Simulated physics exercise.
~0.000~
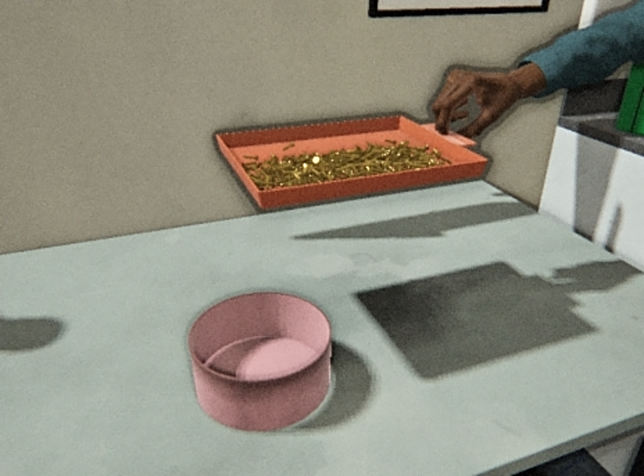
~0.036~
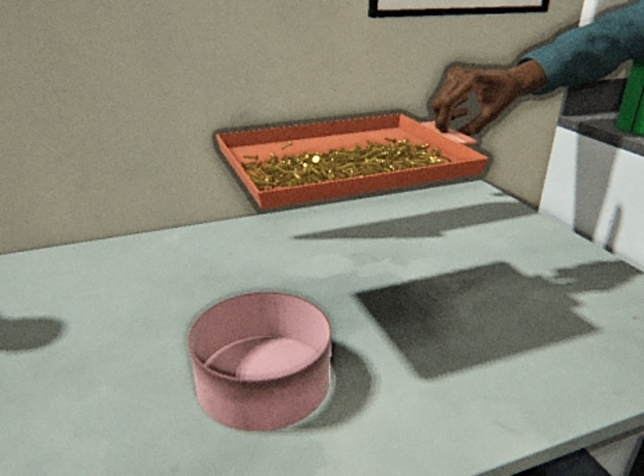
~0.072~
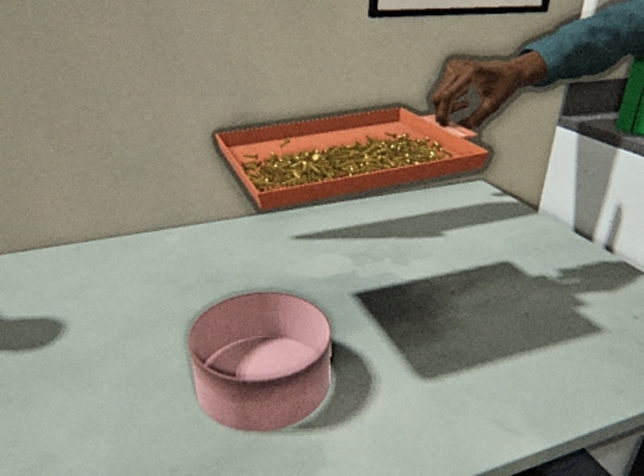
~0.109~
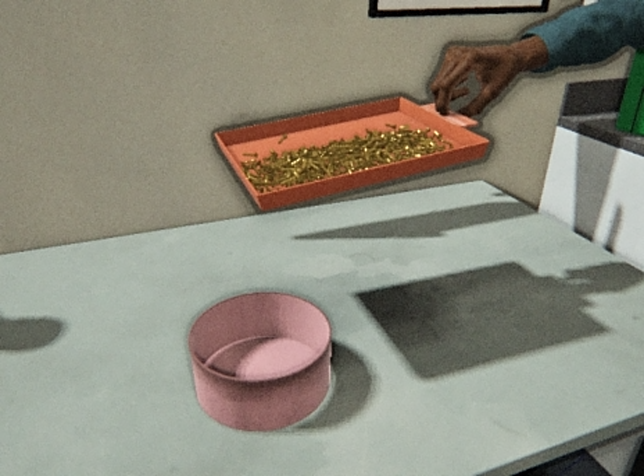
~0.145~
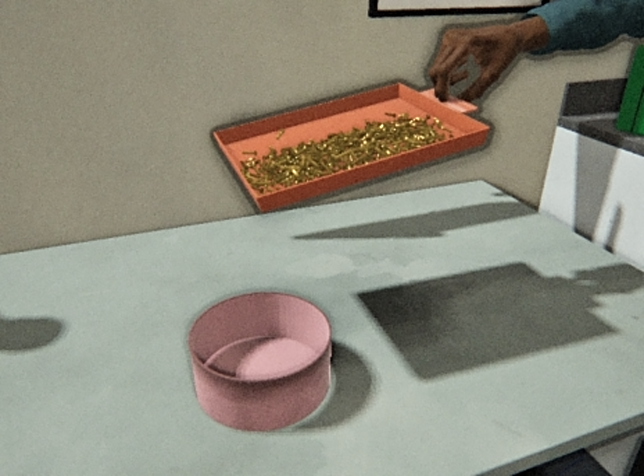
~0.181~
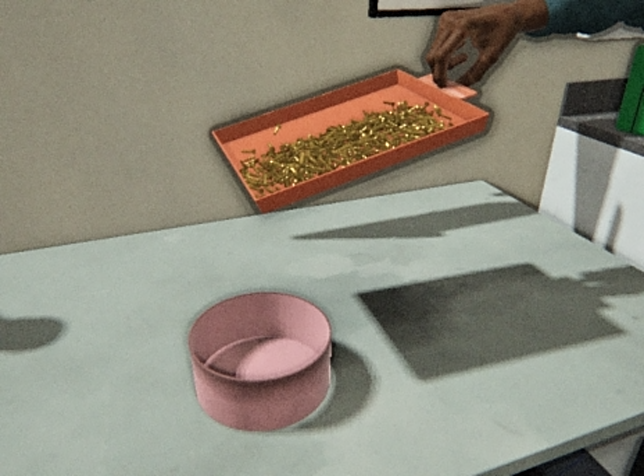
Orange tray of small brass-coloured pieces tilting down to the left above a pink pot as a hand raises its right end.
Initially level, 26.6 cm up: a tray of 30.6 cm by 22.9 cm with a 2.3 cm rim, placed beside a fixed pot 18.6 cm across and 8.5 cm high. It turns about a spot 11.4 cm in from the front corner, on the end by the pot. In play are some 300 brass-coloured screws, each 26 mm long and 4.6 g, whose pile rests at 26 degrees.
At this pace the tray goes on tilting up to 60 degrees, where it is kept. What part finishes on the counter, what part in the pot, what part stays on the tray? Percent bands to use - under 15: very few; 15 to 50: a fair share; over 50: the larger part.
Counter - a fair share, pot - a fair share, left on the tray - a fair share.
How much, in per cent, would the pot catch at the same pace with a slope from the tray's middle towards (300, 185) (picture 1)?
Roughly 65 per cent.
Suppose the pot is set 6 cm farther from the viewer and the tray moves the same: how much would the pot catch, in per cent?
Then close to 30 per cent.
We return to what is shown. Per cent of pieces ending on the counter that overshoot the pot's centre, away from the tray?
Some 100 per cent.
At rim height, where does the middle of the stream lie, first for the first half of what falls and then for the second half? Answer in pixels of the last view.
(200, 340) or so first, later (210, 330).
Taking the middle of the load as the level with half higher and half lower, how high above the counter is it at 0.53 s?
The halfway mark sits at about 32 cm.
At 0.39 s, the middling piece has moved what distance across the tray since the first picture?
Roughly 1 cm.
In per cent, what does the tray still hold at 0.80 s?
I'd put it at roughly 50 per cent.
After 0.39 s, tilt 38 degrees; the tray holds 100 %, the pot 0 %.
After 0.53 s, tilt 54 degrees; the tray holds 100 %, the pot 0 %.
After 0.80 s, tilt 60 degrees; the tray holds 50 %, the pot 0 %.
At rest (2.1 s), counter 30 %, pot 35 %, tray 35 %.
